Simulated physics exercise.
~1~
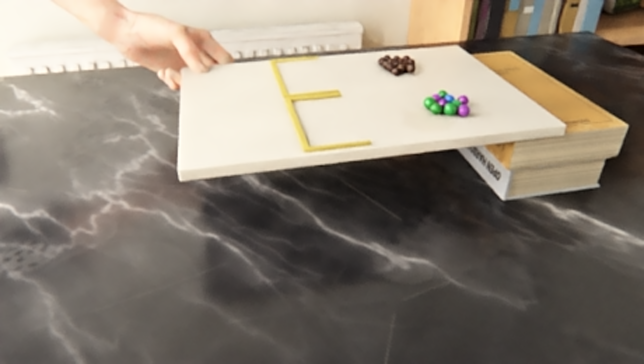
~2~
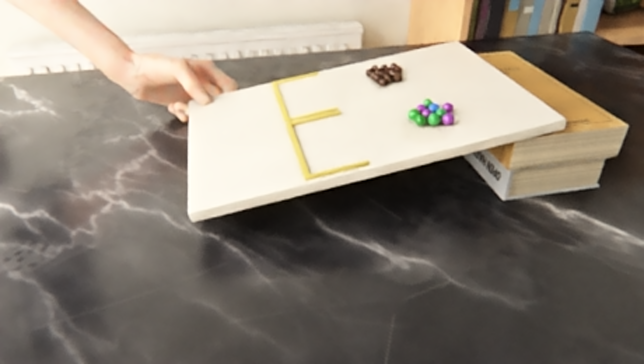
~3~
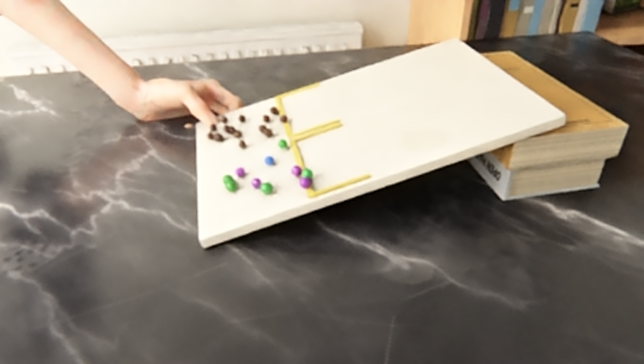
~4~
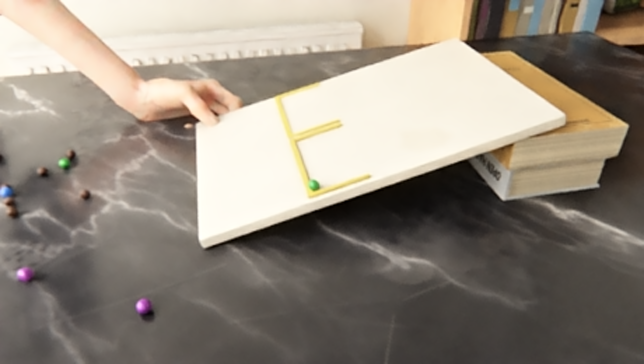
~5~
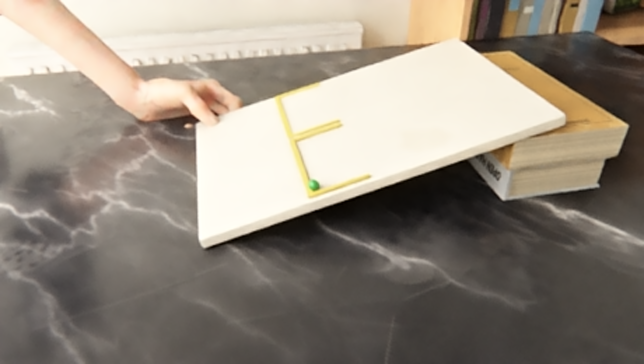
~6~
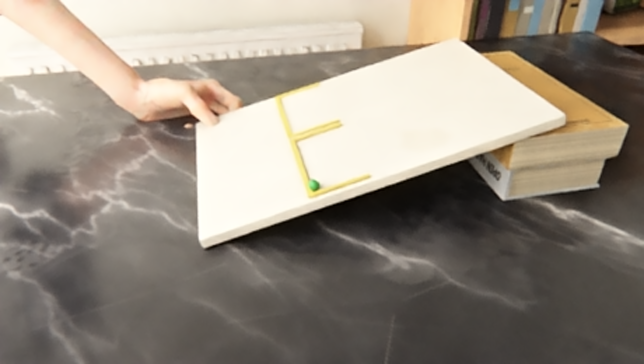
On a dark marbled tabletop, a hand holds the left end of a white board whose right end rests on a thick book. Yellow strips mark the board, and to their right sit a cluster of small brown balls and another of green, purple and blue ones. The hand lowers its end, tilting the board down to the left, and both clusters start to slide. The balls spread out and pass the strips, then spill onto the table and roll away leftward. Finally, the board rests tilted, with one green ball caught in the strips' front corner.
